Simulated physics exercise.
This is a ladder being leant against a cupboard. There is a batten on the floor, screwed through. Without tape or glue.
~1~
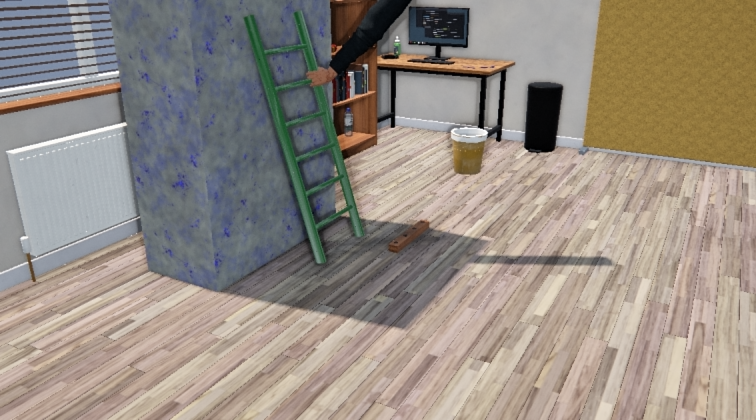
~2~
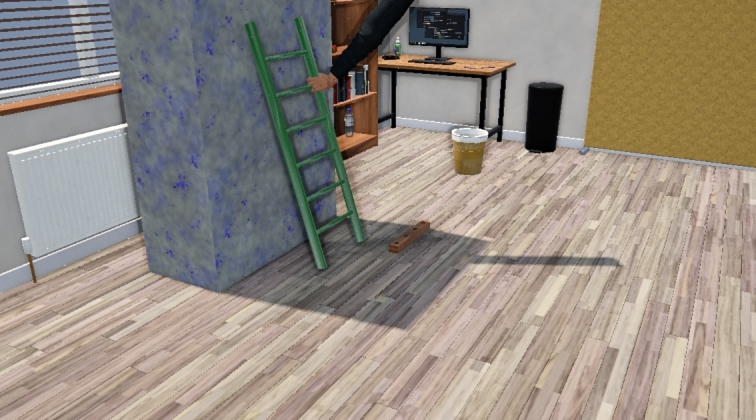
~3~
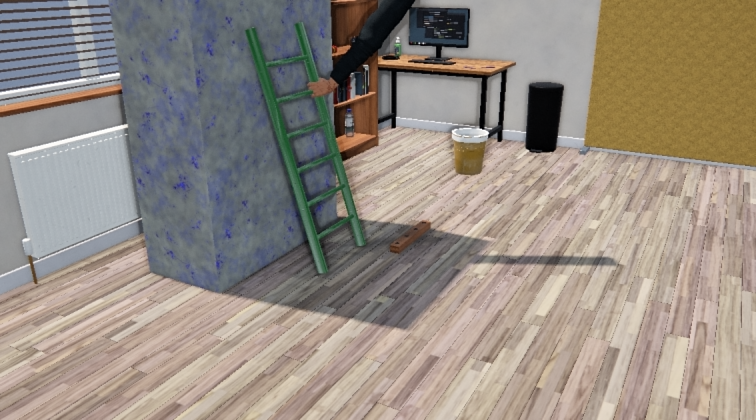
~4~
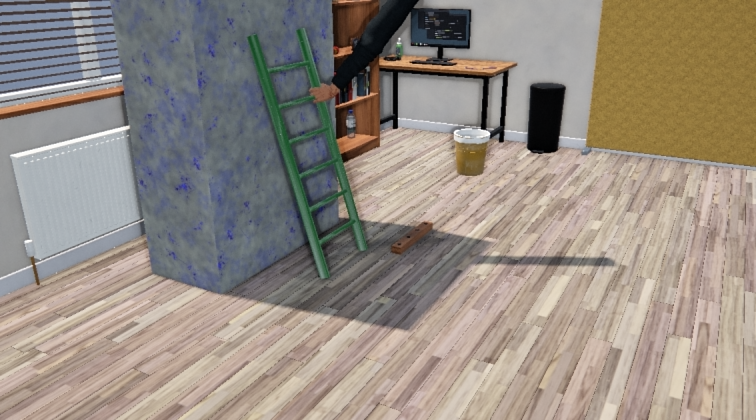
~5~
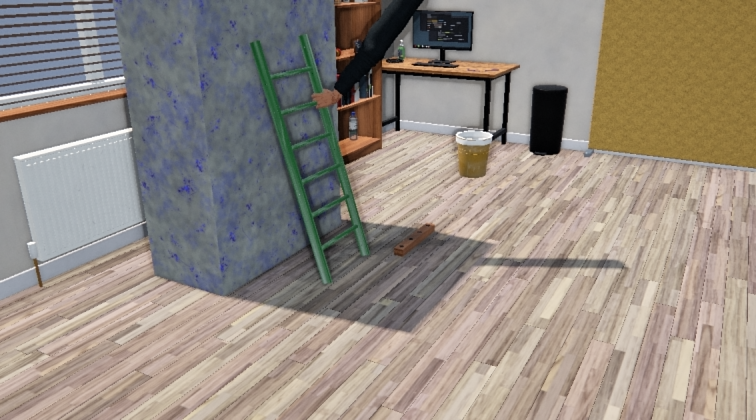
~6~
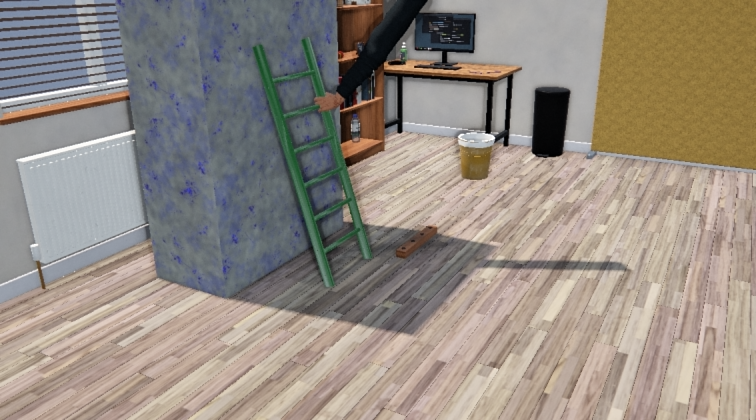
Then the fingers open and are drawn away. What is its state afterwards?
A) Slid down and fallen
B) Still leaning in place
Still leaning in place (B).
Then, 0.44 s later than the last frame, green ladder at rest near (317, 161).
When it is over, the green ladder stays up, near (317, 161).
